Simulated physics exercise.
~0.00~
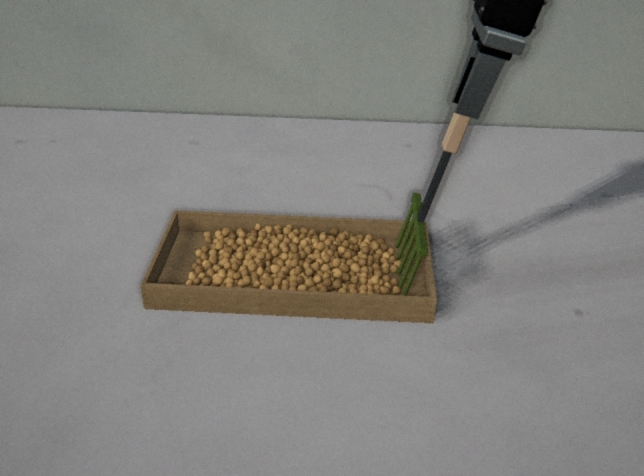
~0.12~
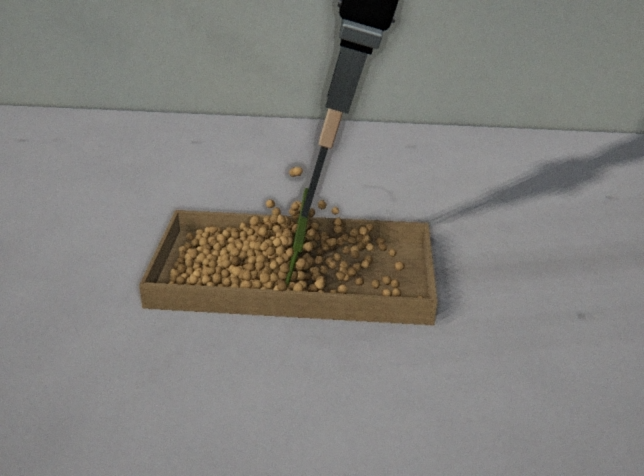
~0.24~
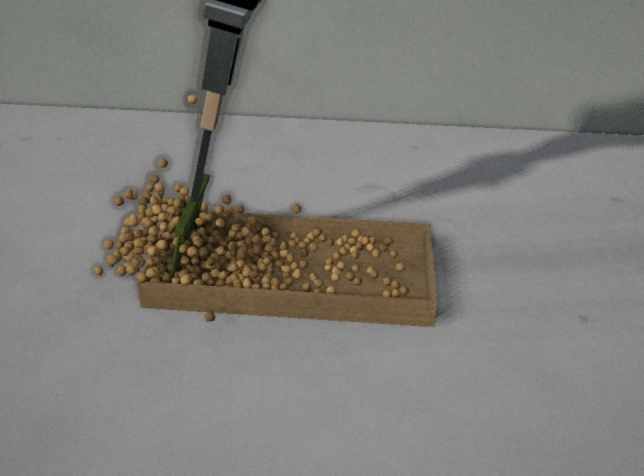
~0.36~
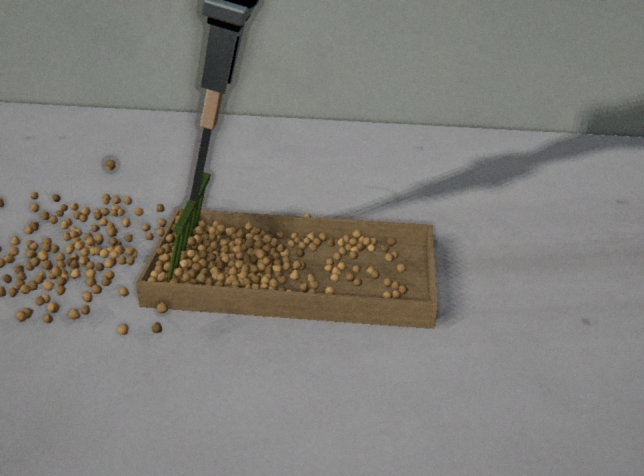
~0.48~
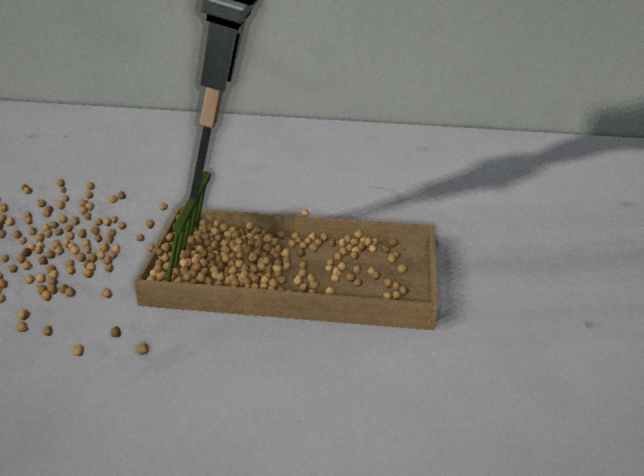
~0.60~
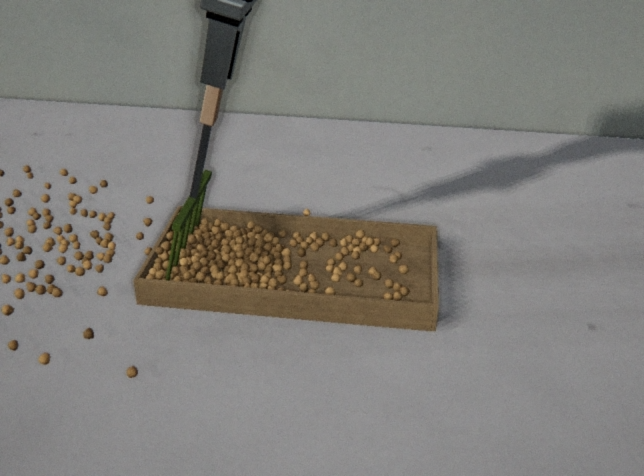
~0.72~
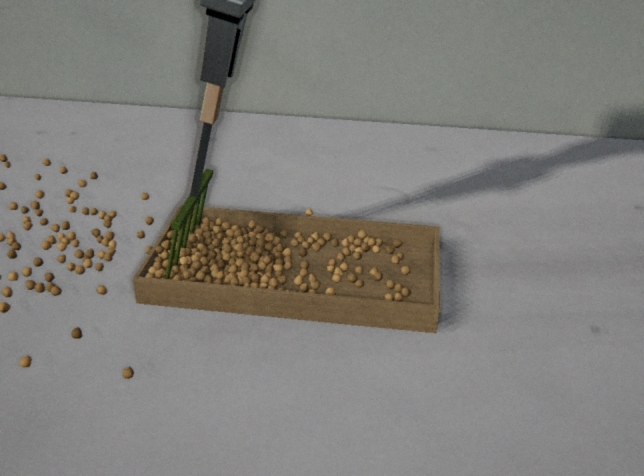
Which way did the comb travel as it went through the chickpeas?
The comb moved to the left, going from the right end of the trough to near its left end.
